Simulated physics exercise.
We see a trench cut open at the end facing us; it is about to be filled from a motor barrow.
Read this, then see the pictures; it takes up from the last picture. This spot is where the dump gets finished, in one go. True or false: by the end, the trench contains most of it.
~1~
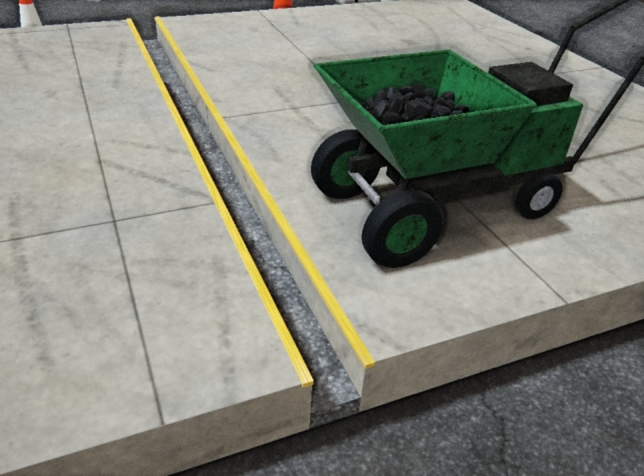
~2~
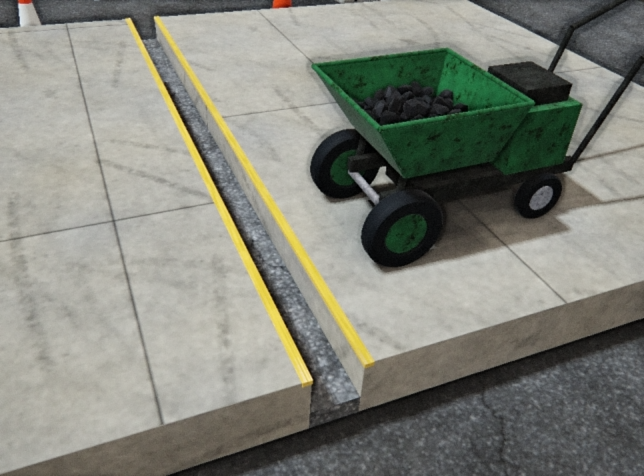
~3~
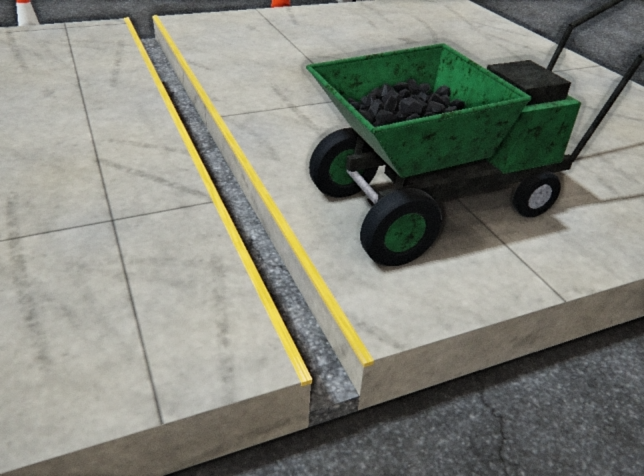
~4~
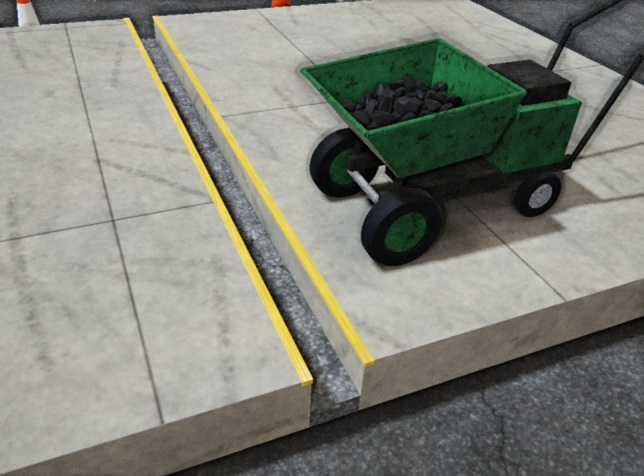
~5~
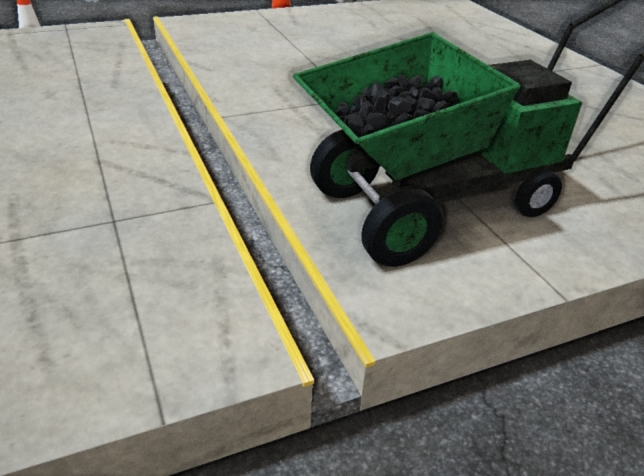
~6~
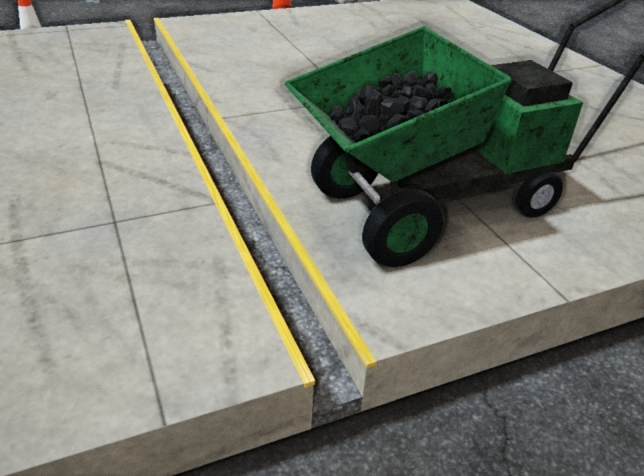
False.
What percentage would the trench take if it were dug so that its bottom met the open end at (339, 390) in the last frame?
The share would be around 10 per cent.
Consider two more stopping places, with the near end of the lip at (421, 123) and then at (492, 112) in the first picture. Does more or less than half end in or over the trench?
Position 1 exceeds half; position 2 falls short of half.
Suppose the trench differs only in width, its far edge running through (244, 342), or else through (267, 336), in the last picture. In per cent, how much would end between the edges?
Close to 100 per cent in the first, close to 80 per cent in the second.
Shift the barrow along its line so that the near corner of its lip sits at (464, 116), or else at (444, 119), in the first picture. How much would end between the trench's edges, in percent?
About 40 per cent, then about 60 per cent.
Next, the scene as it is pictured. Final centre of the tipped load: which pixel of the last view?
About pixel (224, 251).
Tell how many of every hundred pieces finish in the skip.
It comes to about 40 percent.
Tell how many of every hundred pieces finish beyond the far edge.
About 45 %.
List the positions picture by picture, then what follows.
Lip of the skip at (382, 129), level; top of the load at (410, 119), lumps of coal; first edge of the trench at (341, 315); far edge at (283, 331), the trench under half as wide as the skip, and about as deep as wide, in the first picture.
Lip of the skip at (379, 129), level; top of the load at (421, 109), in the second picture.
Lip of the skip at (373, 131), tipped barely; top of the load at (417, 107), in the third picture.
Lip of the skip at (367, 135), tipped a little; top of the load at (413, 106), in the fourth picture.
Lip of the skip at (358, 141), tipped a little; top of the load at (427, 98), in the fifth picture.
Lip of the skip at (348, 150), tipped clearly; top of the load at (421, 96); first edge of the trench at (342, 315); far edge at (284, 331), in the sixth picture.
Soon after the last picture, skip tipped steeply; all in the skip.
A little later, skip tipped right over; most in the skip; a stray few in or heaped over the trench; a small part beyond it.
Later still, skip tipped right over; about a third in the skip; a small part in or heaped over the trench; about half beyond it.
At rest, skip tipped right over; about a third in the skip; a small part in or heaped over the trench; about half beyond it.
